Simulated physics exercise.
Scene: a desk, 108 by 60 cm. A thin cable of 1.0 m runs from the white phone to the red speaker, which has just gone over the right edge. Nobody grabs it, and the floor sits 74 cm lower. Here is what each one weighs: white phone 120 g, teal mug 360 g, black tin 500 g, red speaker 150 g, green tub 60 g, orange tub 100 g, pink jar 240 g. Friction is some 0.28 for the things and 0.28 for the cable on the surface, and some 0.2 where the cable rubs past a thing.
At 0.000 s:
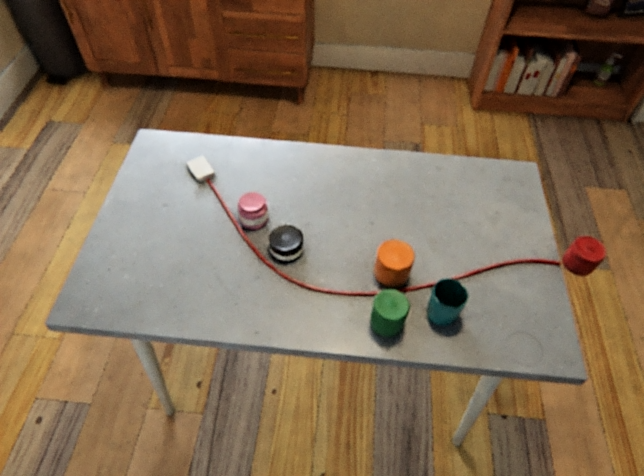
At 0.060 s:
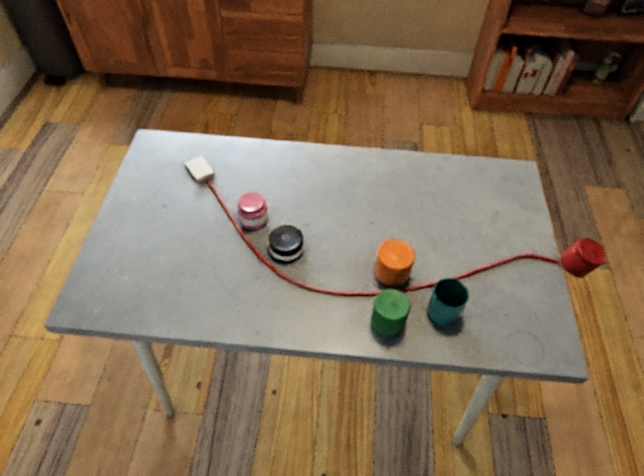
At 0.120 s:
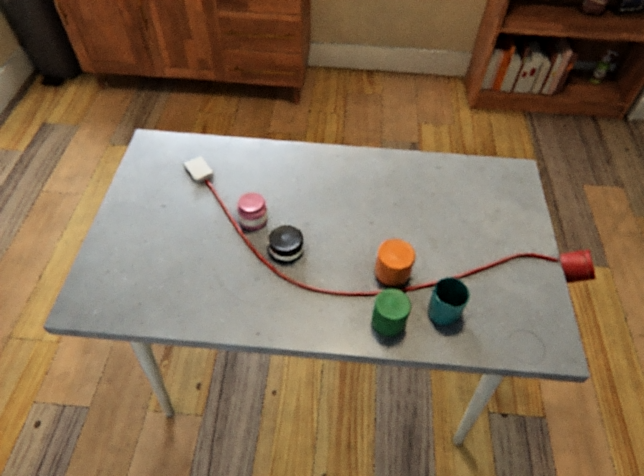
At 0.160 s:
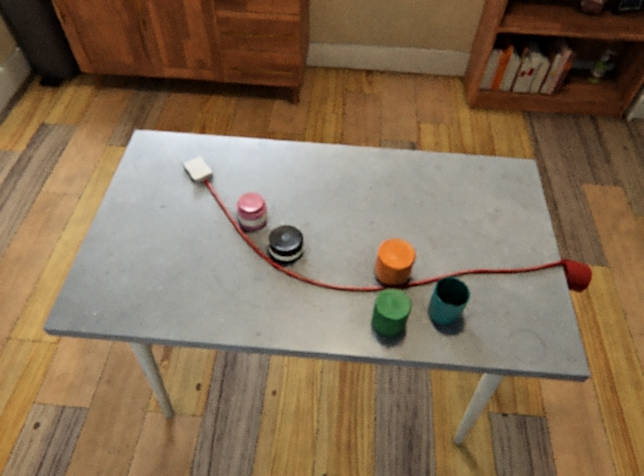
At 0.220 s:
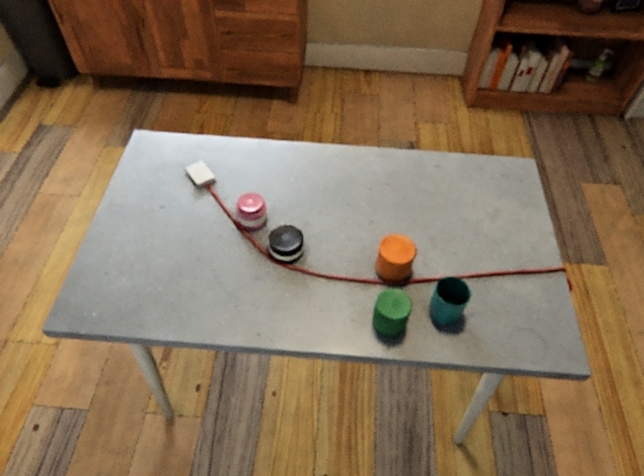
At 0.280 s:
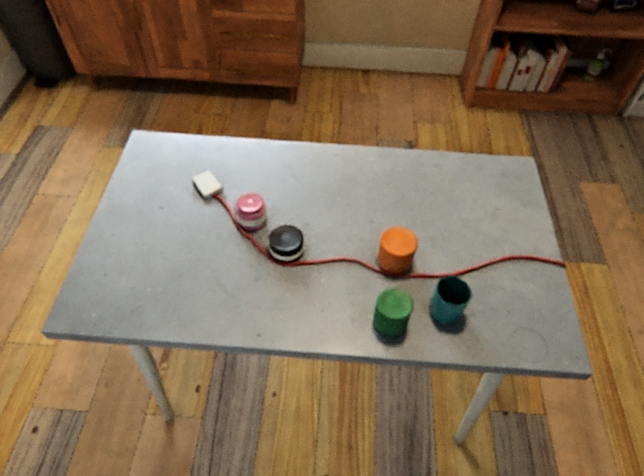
On a grey table in a wood-floored room, a red cable curves from a white phone past jars and tubs to a red speaker just beyond the right edge. The speaker tilts and drops out of sight below the edge, the cable straightens, and the phone slides slightly toward the pink jar.
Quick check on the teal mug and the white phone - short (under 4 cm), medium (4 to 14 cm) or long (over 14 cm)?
The teal mug will make a small move; the white phone will make a big move.
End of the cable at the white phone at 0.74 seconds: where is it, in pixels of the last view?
About (257, 259).
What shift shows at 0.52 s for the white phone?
The white phone is around 20 cm from where it began.
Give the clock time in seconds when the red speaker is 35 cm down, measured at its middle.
That comes at 0.75 seconds.
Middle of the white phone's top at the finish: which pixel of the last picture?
End position in the last picture: Approx. (429, 284).
At 0.5 s, the cable's tail end at (240, 227); white phone 18 cm off its start, red speaker over the edge, orange tub 5 cm off its start.
At 0.7 s, the cable's tail end at (257, 259); white phone 28 cm off its start, red speaker over the edge, orange tub 5 cm off its start.
At 1.0 s, the cable's tail end at (298, 276); white phone 40 cm off its start at (281, 280), red speaker over the edge, orange tub 5 cm off its start at (401, 233).
At 1.2 s, the cable's tail end at (384, 301); white phone 54 cm off its start, red speaker over the edge, orange tub 5 cm off its start.
At 2.4 s, the cable's tail end at (445, 283); white phone 64 cm off its start at (429, 284), teal mug 1 cm off its start at (458, 292), red speaker over the edge, green tub 5 cm off its start at (421, 315).
